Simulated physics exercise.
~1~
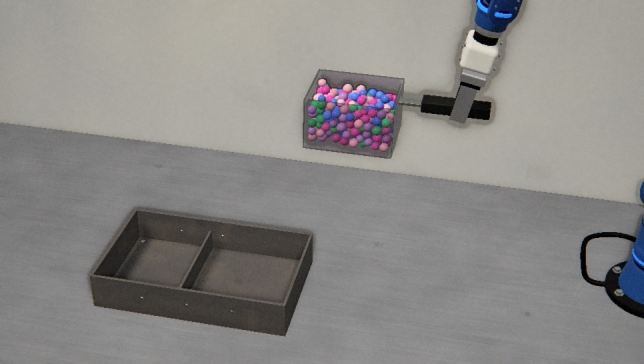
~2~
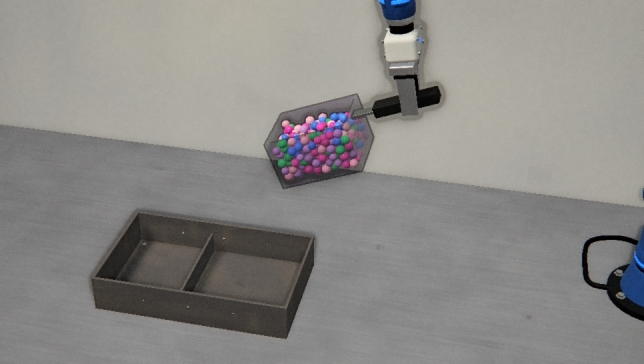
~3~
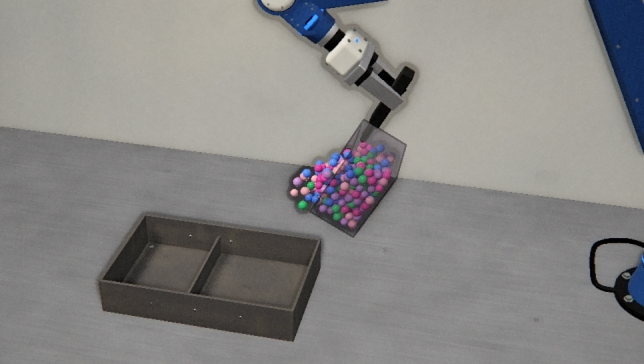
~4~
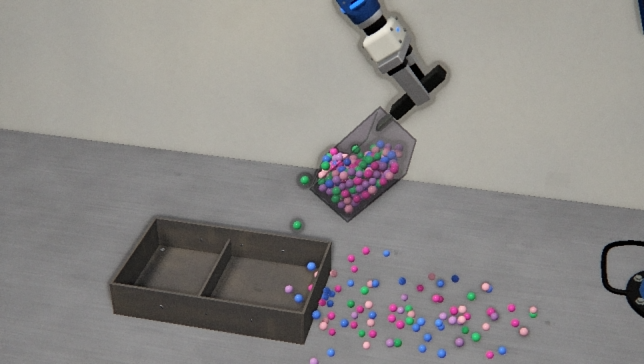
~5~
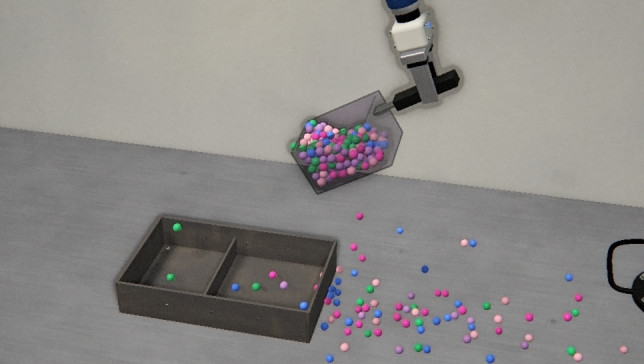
Robot arm tipping a clear box of colourful balls beside a divided tray, spilling many onto the table, then tilting it back.
